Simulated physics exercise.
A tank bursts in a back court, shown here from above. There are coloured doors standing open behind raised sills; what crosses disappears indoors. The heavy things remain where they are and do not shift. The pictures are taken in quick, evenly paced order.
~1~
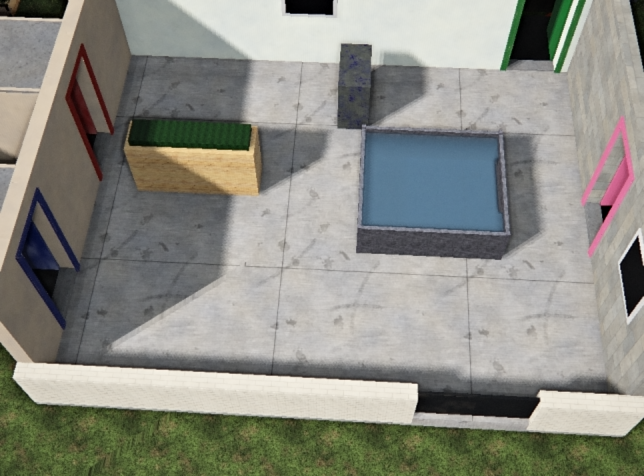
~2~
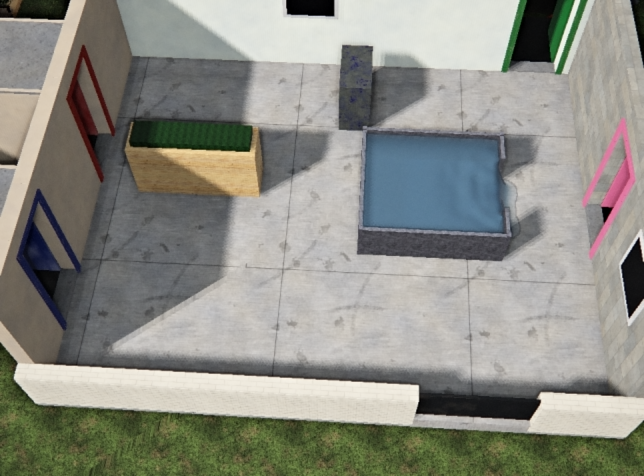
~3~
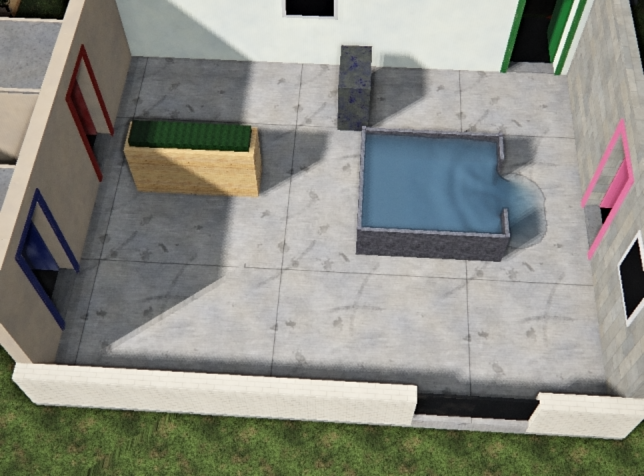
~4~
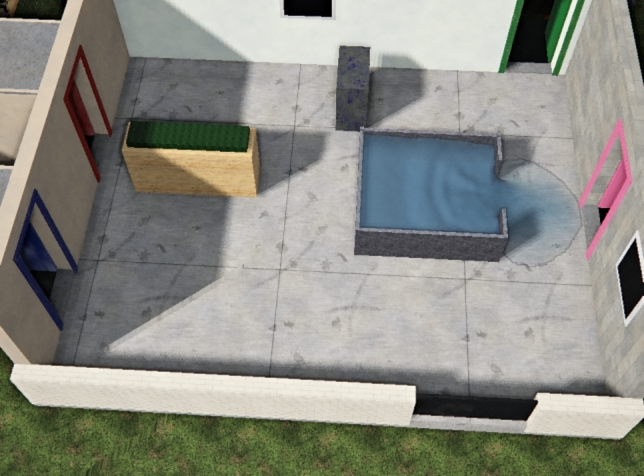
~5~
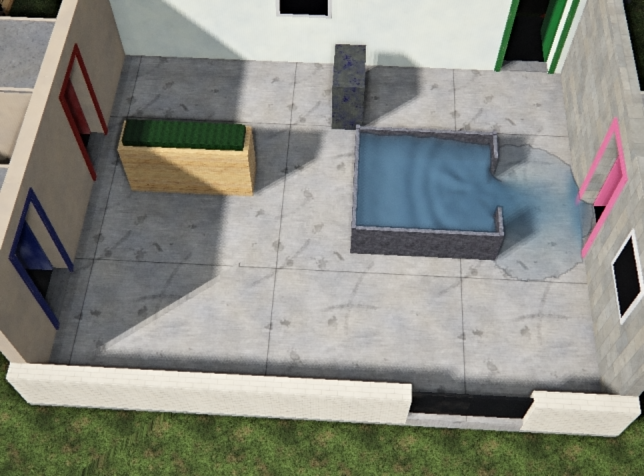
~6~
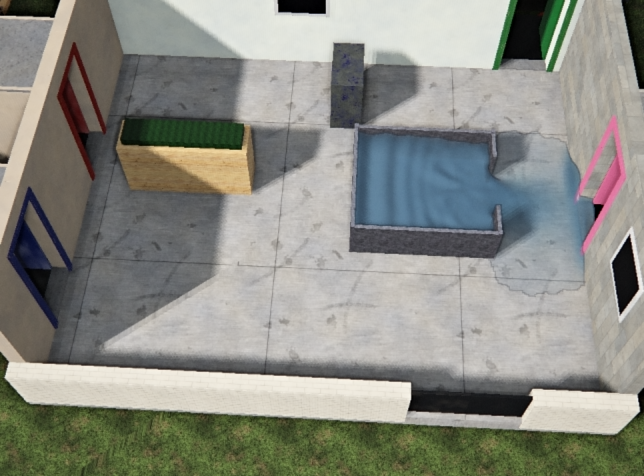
At the start, a full stone-walled tank sits still in a paved court with coloured doorways, near a planter and a pillar. Its right wall breaks open and water pours through the gap, fanning out across the paving to the right, reaching the pink doorway and spreading along the wall.
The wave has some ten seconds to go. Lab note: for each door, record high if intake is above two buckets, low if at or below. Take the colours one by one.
Red door: Low; pink door: High; blue door: Low; green door: High.
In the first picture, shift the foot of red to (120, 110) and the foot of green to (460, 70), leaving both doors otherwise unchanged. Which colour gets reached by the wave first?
The one in pink.
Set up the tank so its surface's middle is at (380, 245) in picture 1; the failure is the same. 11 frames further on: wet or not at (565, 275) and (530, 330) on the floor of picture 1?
Submerged, then submerged.
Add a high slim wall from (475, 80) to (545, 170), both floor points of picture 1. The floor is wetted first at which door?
The door marked pink.
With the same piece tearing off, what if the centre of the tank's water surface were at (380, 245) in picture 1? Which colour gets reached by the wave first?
That would be the one in pink.
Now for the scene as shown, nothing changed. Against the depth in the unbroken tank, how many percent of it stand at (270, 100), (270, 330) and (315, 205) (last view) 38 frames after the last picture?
About 2, 4, 0 %.
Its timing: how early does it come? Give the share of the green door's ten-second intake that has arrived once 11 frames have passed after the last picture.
By then roughly 10 percent of the ten-second total is in.
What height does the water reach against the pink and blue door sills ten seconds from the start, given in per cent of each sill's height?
Close to 80 per cent for the first one and close to 40 per cent for the second.
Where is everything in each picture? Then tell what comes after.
The first picture shows the water tank at (432, 181) is whole and still.
In the second picture, water pours out at (498, 200) and has run to a hidden place.
In the third picture, water pours out at (496, 202) and has run to (540, 232).
In the fourth picture, water pours out at (494, 202) and has run to (575, 207).
In the fifth picture, the front is at (570, 171), out from the gap at (490, 201).
In the sixth picture, water pours out at (489, 199) and has run to (566, 148).
A moment on, water covers 10 % of the floor; the red door not reached, the pink door far over two buckets in, the blue door not reached, the green door not reached.
Next, water covers 15 % of the floor; the red door not reached, the pink door far over two buckets in, the blue door not reached, the green door over two buckets in.
Then, water covers 25 % of the floor; the red door not reached, the pink door far over two buckets in, the blue door not reached, the green door far over two buckets in.
Later, water covers 55 % of the floor; the red door not reached, the pink door far over two buckets in, the blue door not reached, the green door far over two buckets in.
In the end, water covers 85 % of the floor; the red door not reached, the pink door far over two buckets in, the blue door wet at the sill, nothing in, the green door far over two buckets in.
